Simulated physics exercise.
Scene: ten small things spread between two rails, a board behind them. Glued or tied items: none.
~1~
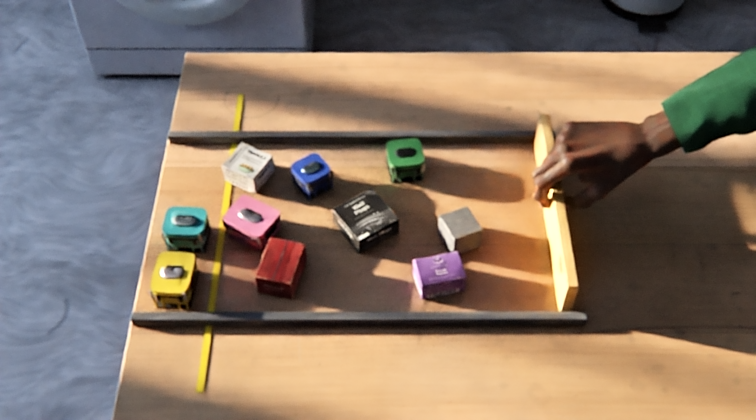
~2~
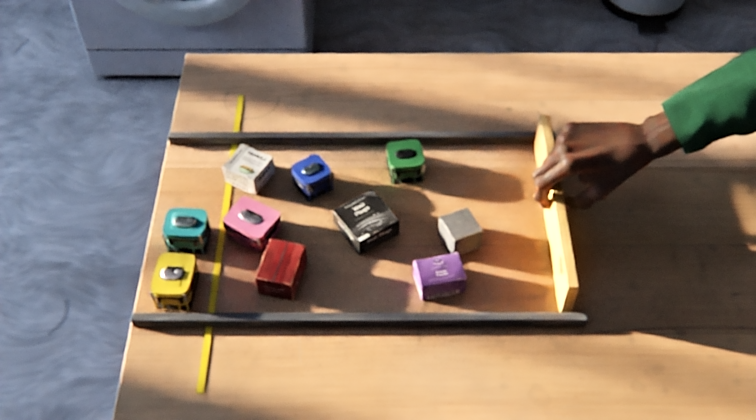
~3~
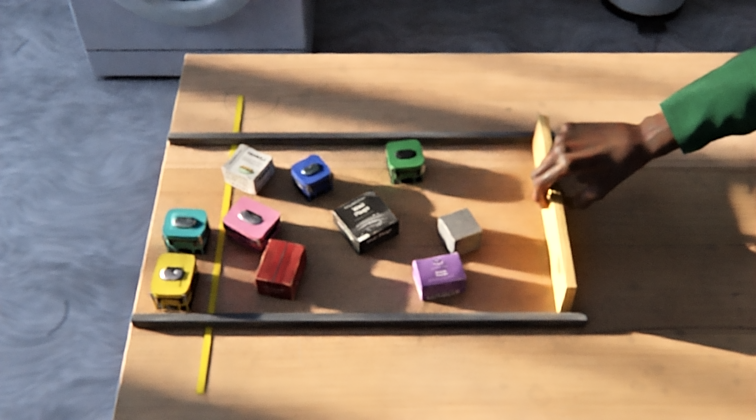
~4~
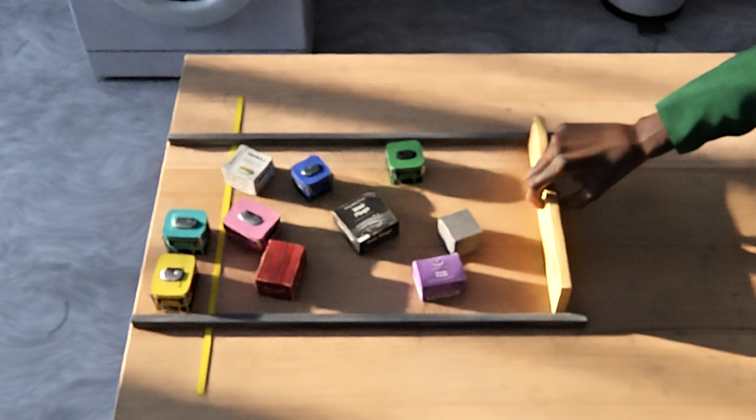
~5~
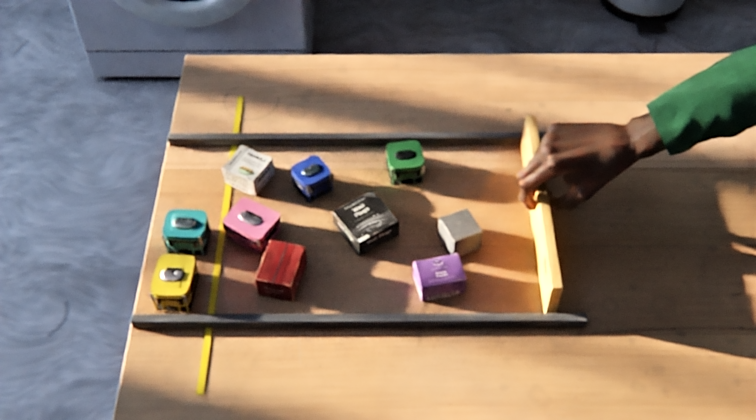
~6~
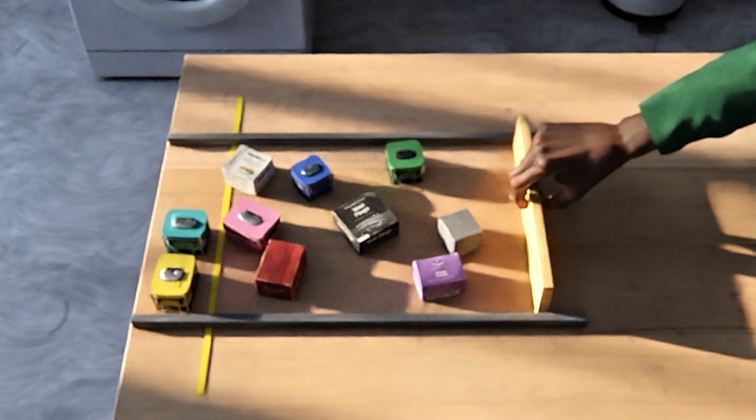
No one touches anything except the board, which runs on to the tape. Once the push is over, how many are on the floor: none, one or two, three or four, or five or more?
I expect three pieces, maybe four, to go over the edge.
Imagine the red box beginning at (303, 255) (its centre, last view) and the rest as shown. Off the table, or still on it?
From that start, the object then is safe.
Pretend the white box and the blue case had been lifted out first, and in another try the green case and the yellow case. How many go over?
Well, the first time you'd get 3, and the next time 2.
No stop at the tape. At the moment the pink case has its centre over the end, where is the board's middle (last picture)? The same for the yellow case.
When the pink case crosses, the middle is near (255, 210); when the yellow case crosses, near (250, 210).
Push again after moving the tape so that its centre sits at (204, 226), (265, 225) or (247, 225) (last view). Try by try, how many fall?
Respectively 5, 1 and 2.
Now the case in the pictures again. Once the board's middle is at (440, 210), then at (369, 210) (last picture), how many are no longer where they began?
The counts are 2 and 4.
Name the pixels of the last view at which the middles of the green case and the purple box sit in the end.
Green case at about (213, 162), purple box at about (191, 273).
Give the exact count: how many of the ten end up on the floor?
The count is 3.
Early on, none off yet; yellow case at rest near (175, 283); turquoise case at rest near (187, 232); white box at rest near (249, 171).
A while later, one off so far; yellow case travelled a little near (158, 284); turquoise case in the air near (121, 296); white box travelled about its own width near (213, 159).
Finally, the number that fall off is three or four; lost, pink case, turquoise case and yellow case.
